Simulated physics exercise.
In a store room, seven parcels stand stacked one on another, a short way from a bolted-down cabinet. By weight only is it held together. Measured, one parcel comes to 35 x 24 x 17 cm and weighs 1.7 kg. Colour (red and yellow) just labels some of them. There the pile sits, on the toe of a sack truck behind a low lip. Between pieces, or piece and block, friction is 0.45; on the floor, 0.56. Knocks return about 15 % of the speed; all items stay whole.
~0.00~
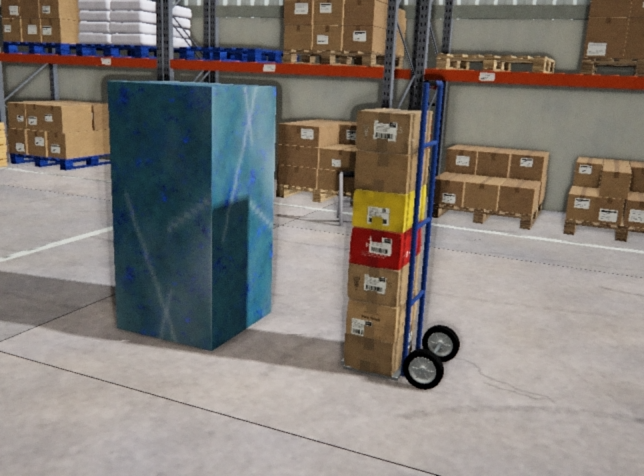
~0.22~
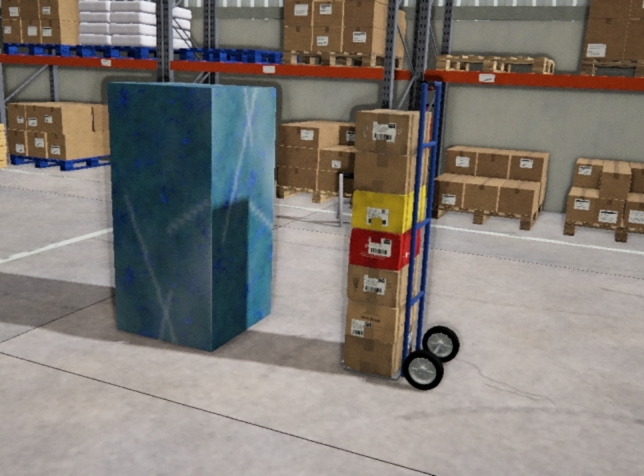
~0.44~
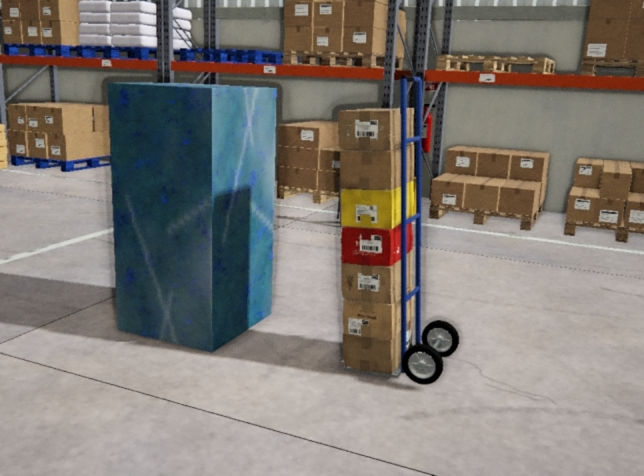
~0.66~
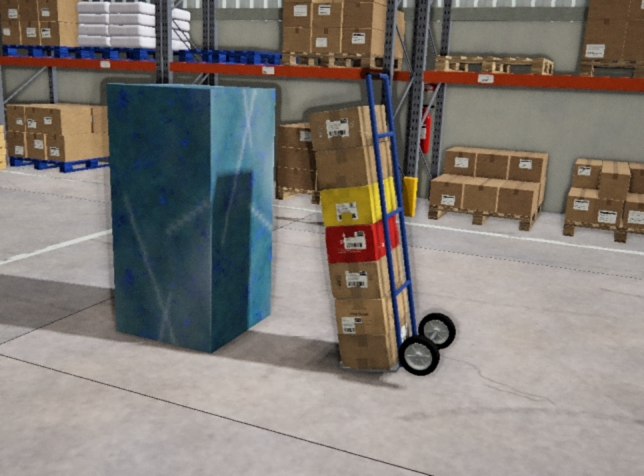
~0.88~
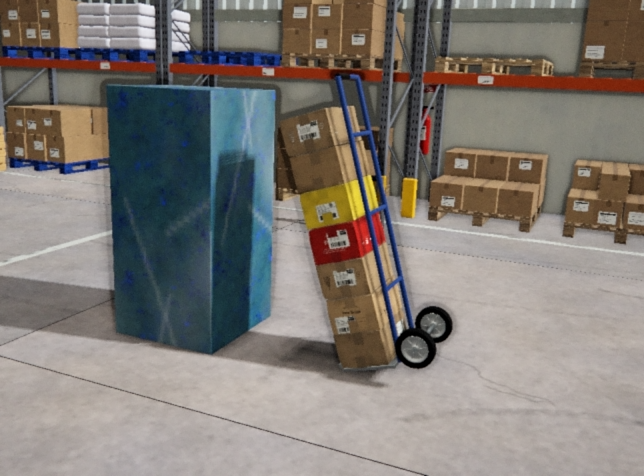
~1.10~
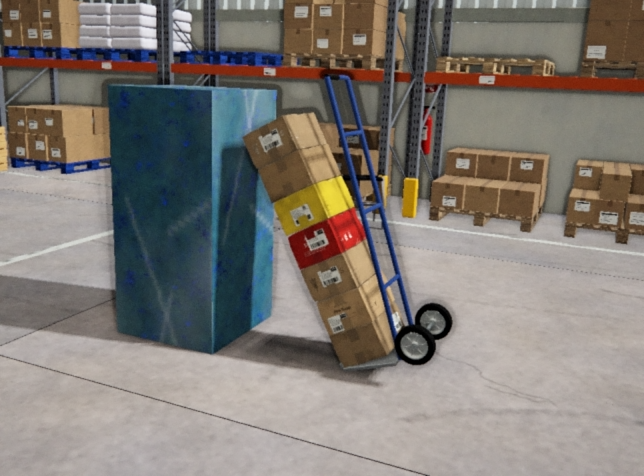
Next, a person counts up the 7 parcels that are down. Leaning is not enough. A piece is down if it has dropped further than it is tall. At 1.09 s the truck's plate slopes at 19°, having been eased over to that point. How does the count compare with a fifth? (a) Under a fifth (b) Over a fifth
Under a fifth.
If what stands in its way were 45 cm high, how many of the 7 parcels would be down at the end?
5.
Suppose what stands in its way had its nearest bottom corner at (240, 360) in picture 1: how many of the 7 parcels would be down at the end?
I reckon the answer is 0.
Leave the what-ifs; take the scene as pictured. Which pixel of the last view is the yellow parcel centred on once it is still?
I'd point at about (290, 215).
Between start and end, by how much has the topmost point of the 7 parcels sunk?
5 cm.
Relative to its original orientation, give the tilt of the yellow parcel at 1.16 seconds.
Some 30°.
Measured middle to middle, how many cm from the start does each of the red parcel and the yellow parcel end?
Red ends up some 40 cm away; yellow ends up some 50 cm away.
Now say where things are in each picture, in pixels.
In the first frame (pixels give the middle of a visible side), truck frame (421, 147) 0° forward; red parcel (375, 249); yellow parcel (378, 211); none has stirred.
The second frame shows truck frame (420, 147) 0° forward; yellow parcel (378, 212).
The third frame shows truck frame (403, 142) 4° forward; yellow parcel (366, 209) 4° from how it stood; red parcel (365, 247) 4° from how it stood; steepest lean 4°, the parcel at (367, 354); movement in 7 of them.
The fourth frame shows truck frame (375, 137) 11° forward; yellow parcel (346, 207) 11° from how it stood; red parcel (350, 245) 11° from how it stood; steepest lean 11°, the parcel at (335, 130); movement in 7 of them.
The fifth frame shows truck frame (351, 136) 17° forward; yellow parcel (326, 207) 18° from how it stood; red parcel (334, 244) 18° from how it stood; steepest lean 18°, the parcel at (306, 133); movement in 7 of them.
The sixth frame shows truck frame (342, 135) 19° forward; yellow parcel (300, 211) 28° from how it stood; red parcel (313, 245) 28° from how it stood; steepest lean 28°, the parcel at (269, 143); movement in 7 of them.
After 1.16 s, none of the 7 parcels down, 7 disturbed; yellow parcel 33° from how it stood; red parcel 33° from how it stood.
After 1.28 s, none of the 7 parcels down, 7 disturbed; red parcel 36° from how it stood, 58 mm lower; yellow parcel 36° from how it stood, 9 cm lower.
In the end (2.1 s), none of the 7 parcels down, 7 disturbed; red parcel 37° from how it stood, 6 cm lower; yellow parcel 37° from how it stood, 10 cm lower. That is 0 per cent. From the last view, middles, red parcel near (307, 245), yellow parcel near (290, 215).
